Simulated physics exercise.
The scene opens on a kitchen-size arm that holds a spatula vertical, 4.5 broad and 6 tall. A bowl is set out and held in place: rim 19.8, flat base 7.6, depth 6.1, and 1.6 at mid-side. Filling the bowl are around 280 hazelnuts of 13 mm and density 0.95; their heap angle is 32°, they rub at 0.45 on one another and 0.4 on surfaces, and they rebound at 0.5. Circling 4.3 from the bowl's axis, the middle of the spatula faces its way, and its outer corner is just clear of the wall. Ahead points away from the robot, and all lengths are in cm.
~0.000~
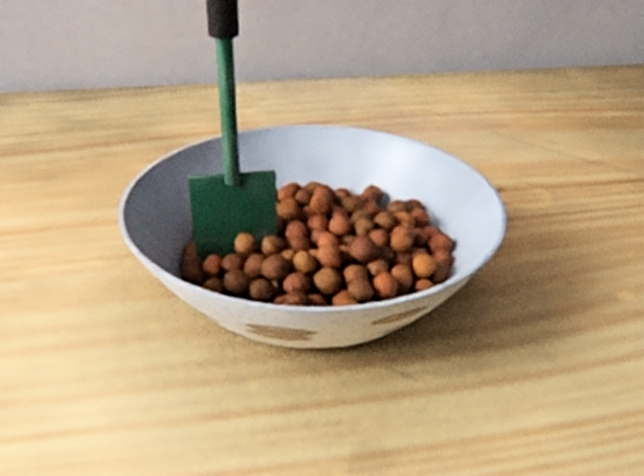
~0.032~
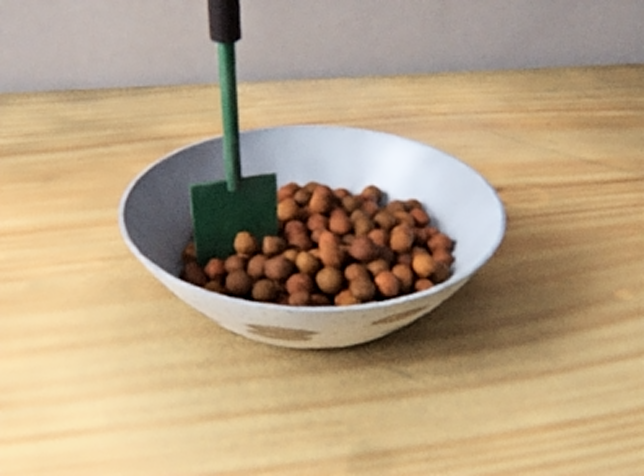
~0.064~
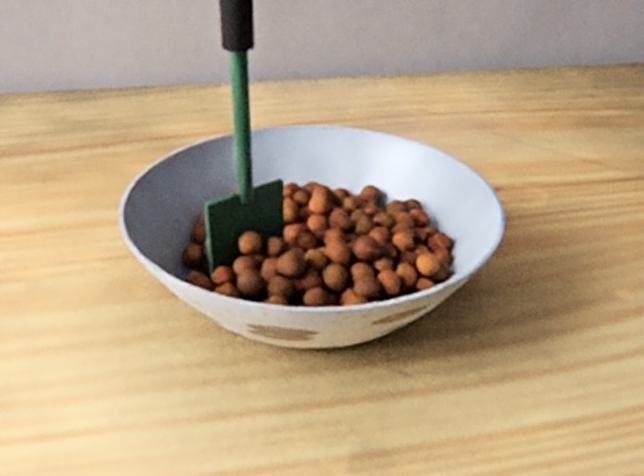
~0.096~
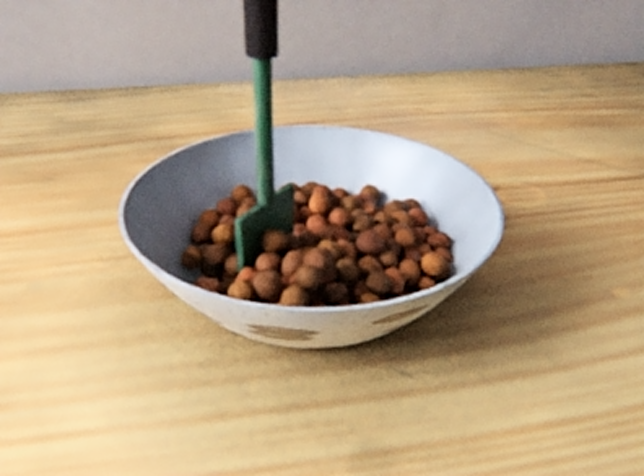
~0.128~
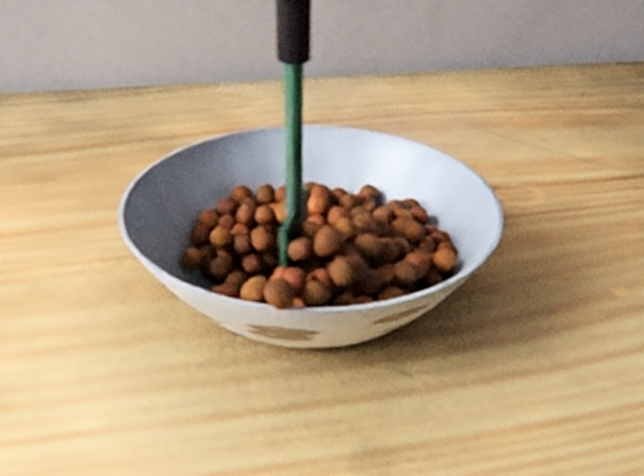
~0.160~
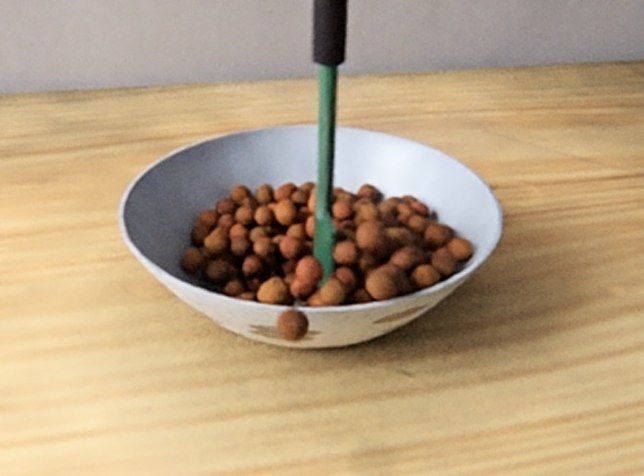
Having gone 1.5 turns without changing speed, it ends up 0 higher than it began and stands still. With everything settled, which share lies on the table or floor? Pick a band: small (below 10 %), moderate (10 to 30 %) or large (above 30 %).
Moderate, from 10 to 30 %.
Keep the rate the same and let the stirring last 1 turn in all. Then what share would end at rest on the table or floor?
Close to 15 in a hundred.
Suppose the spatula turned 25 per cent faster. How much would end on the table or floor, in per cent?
My guess is about 40 per cent.
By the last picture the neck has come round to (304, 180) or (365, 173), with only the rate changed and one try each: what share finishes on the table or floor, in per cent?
Some 20 and 35 %.
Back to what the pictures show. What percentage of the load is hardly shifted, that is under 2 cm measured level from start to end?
Near 5 per cent of the pieces.
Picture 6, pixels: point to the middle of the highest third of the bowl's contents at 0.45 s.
Look near (266, 161) for its middle.
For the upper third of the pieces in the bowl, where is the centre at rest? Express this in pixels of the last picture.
The centre is near pixel (348, 197).
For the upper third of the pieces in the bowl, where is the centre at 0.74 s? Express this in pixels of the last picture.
In the final view it lies at about (340, 281).
By 0.45 s, 262° round, highest piece 11 above the table; 260 in the bowl, 14 on the table or floor, 6 in flight or on the tool.
By 0.74 s, 79° round, highest piece 8 above the table; 239 in the bowl, 39 on the table or floor, 2 in flight or on the tool.
By 1.08 s, 180° round, highest piece 7 above the table; 228 in the bowl, 52 on the table or floor.
By 1.78 s, 180° round, highest piece 7 above the table; 228 in the bowl, 52 on the table or floor.
Final count, 228 in the bowl, 52 on the table or floor. That is 19 % on the table or floor.
